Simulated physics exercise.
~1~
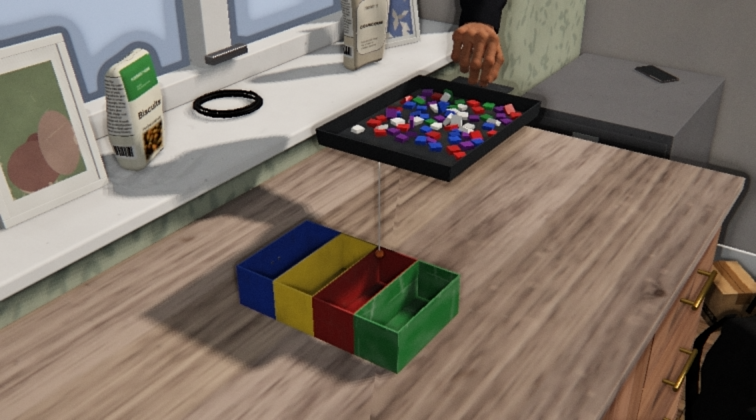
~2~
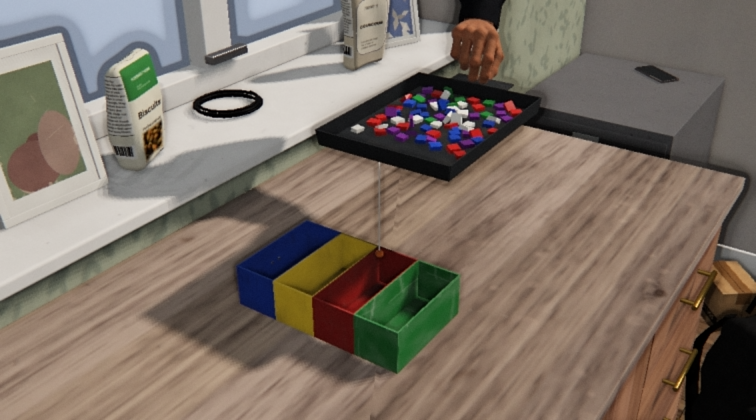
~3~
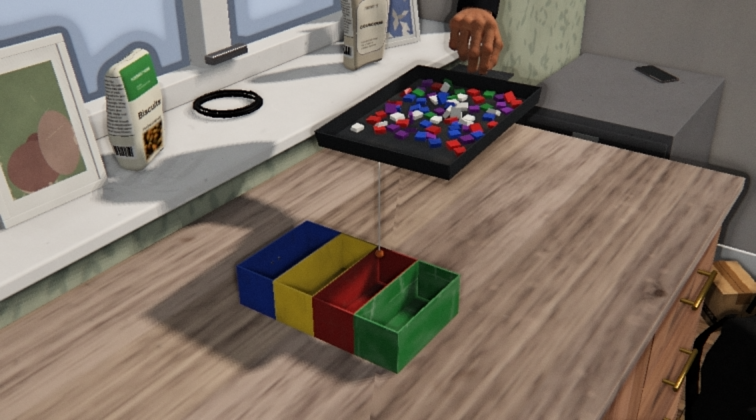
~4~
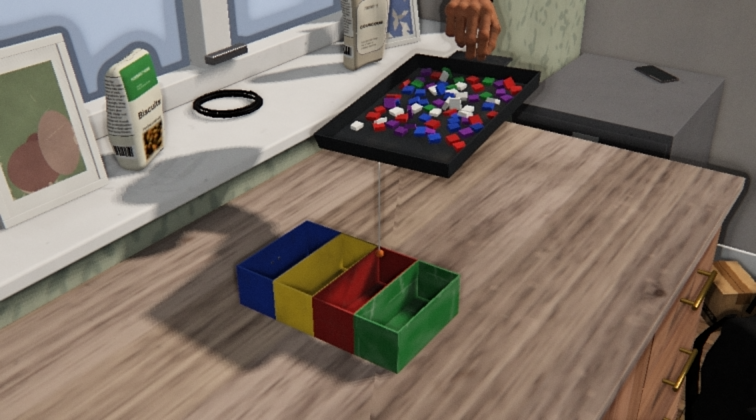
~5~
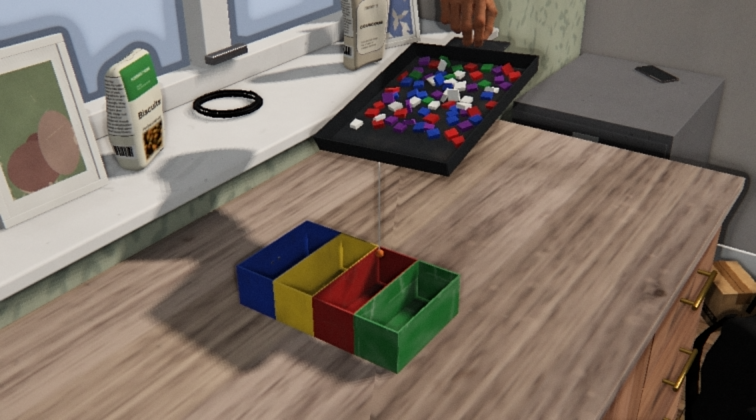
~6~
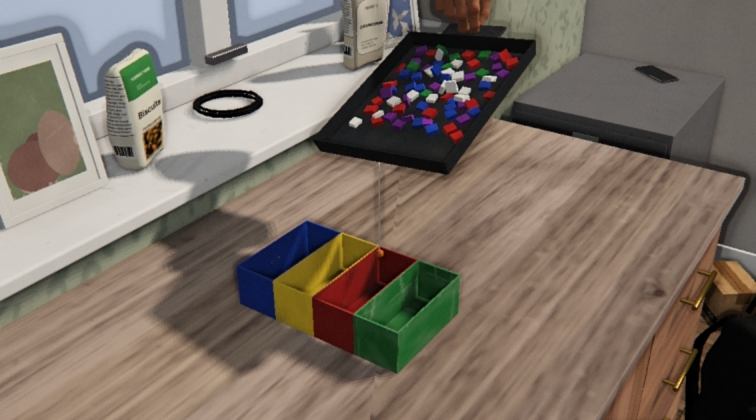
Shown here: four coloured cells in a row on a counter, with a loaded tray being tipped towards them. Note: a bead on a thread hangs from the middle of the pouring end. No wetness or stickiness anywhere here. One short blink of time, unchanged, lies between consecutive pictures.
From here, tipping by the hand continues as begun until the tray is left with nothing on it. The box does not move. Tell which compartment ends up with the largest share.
The yellow compartment ends up with the largest share.
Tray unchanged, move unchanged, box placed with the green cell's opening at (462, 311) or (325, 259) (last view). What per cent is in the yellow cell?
20 %, 0 %.
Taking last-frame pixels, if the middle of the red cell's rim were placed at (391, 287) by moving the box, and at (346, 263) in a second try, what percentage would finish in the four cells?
You'd see roughly 90 per cent first and roughly 100 per cent second.
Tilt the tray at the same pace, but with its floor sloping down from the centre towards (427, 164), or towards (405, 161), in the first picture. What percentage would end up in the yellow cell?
In turn some 0 and 10 per cent.
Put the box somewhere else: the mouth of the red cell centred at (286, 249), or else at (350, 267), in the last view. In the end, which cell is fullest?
For the first spot I'd say green, and for the second spot the cell in yellow.
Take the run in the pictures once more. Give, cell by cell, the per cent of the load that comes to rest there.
Blue cell: 20 per cent; yellow cell: 50 per cent; red cell: 20 per cent; green cell: 0 per cent.
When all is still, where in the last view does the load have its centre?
(326, 298).
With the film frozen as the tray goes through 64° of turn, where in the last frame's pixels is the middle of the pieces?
Load centre: Approx. (363, 123).
Just after the last frame, tray tipped steeply; every one on the tray.
A moment on, tray tipped past a quarter turn; roughly half on the tray; roughly a quarter in the yellow cell; about a tenth in the blue cell; about a tenth in the red cell; roughly a quarter falling or outside the box.
Further on, tray tipped past a quarter turn; roughly half in the yellow cell; roughly a quarter in the red cell; roughly a quarter in the blue cell; about a tenth falling or outside the box.
When it is over, tray tipped past a quarter turn; roughly half in the yellow cell; roughly a quarter in the red cell; roughly a quarter in the blue cell; not one in the green cell; about a tenth outside the box.
